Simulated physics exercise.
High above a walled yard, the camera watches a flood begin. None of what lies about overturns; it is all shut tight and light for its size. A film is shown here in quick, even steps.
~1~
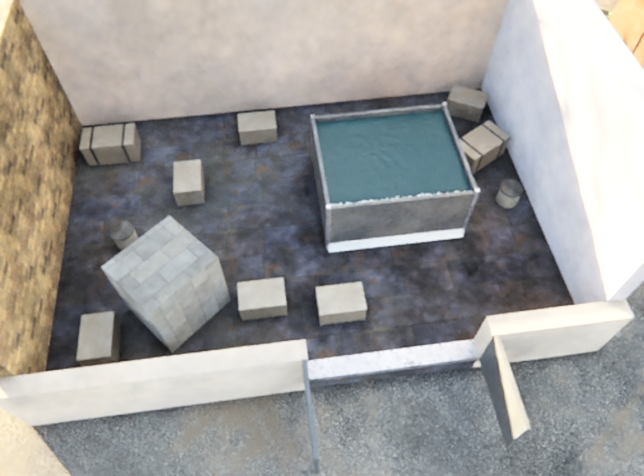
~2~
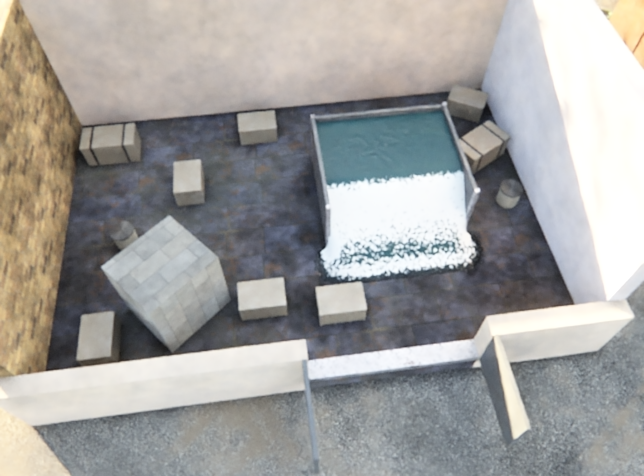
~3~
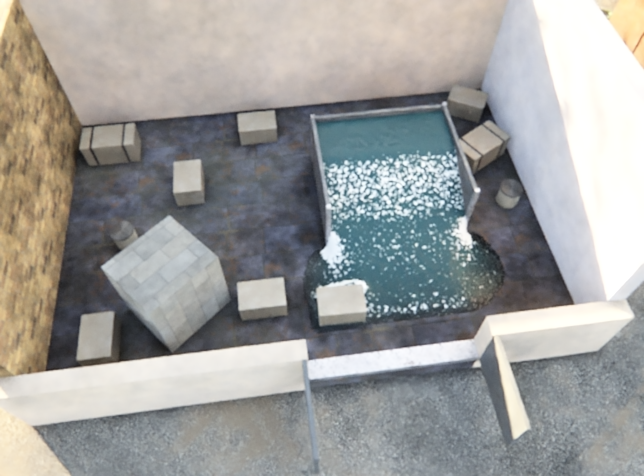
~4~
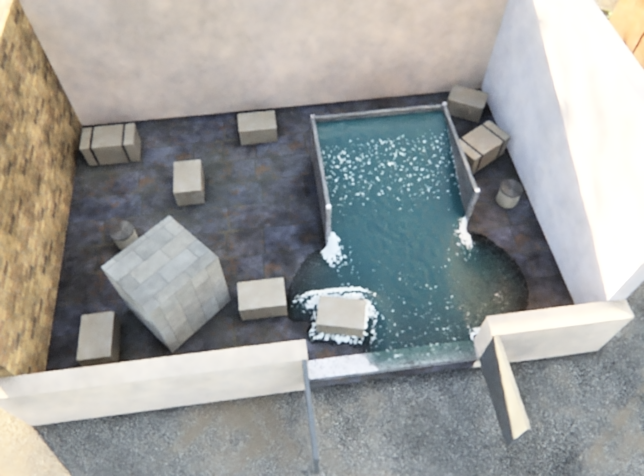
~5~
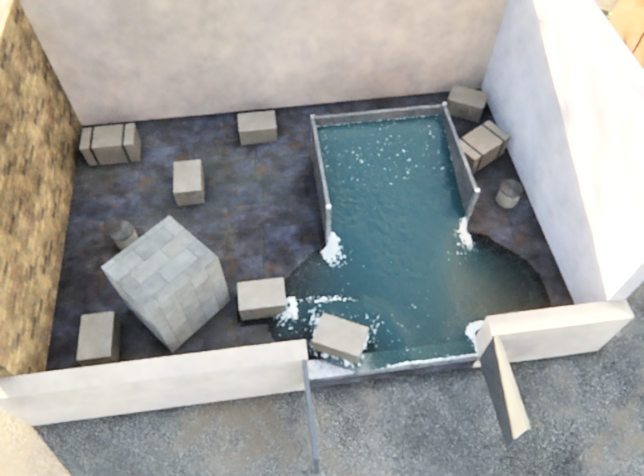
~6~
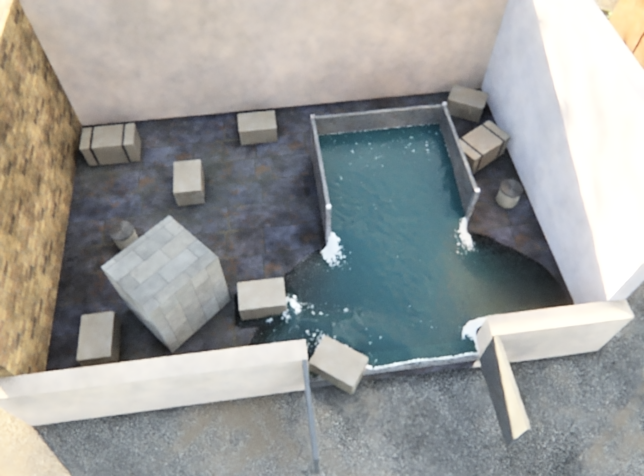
Water pours from the open front of a raised tank in a walled yard, spreading across the dark floor toward the low front wall and pushing one crate into the gateway, while the other blocks stay in place.
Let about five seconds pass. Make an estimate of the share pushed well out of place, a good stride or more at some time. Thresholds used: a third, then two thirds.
It is a middling share of a third to two thirds.
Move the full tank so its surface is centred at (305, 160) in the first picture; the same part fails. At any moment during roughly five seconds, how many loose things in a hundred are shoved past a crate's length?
My guess is about 50 percent of them.
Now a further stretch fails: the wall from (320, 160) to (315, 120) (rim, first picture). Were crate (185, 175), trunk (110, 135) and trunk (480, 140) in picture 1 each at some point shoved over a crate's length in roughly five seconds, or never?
First covers that distance, second covers that distance, third stays short of it.
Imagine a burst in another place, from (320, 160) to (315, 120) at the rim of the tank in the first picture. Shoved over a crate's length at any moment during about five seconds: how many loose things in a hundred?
Close to 50 %.
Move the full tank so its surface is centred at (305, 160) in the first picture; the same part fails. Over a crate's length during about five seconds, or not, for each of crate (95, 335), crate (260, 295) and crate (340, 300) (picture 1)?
Lab note - in sequence: Displaced that much; displaced that much; displaced that much.
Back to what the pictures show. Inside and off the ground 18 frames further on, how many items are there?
It works out to 2.
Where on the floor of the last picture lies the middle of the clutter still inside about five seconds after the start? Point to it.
Centre estimate: Around (263, 186).
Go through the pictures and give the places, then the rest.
The first frame shows a crate at (341, 298), on the bottom; a crate at (261, 293), on the bottom; 0 of 10 have shifted.
The second frame shows a crate at (341, 298) rests on the ground; a crate at (261, 293), on the bottom; 0 of 10 have shifted.
The third frame shows a crate at (341, 299), on the bottom; a crate at (261, 293) rests on the ground; 0 of 10 have shifted.
The fourth frame shows a crate at (341, 312) rests on the ground, close to its start; a crate at (261, 293), on the bottom; 1 of 10 have shifted.
The fifth frame shows a crate at (341, 334) rests on the ground, a stride from its start; a crate at (261, 293), on the bottom; 1 of 10 have shifted.
The sixth frame shows a crate at (339, 360), on the bottom, a stride from its start; a crate at (261, 293) rests on the ground; 1 of 10 have shifted.
A moment on, 1 of 10 are well off their spots; 0 afloat.
Next, 2 of 10 are well off their spots; 1 afloat.
Later, 3 of 10 are well off their spots; 2 afloat.
In the end, 4 of 10 are well off their spots, and 4 have been at some point; 1 afloat.
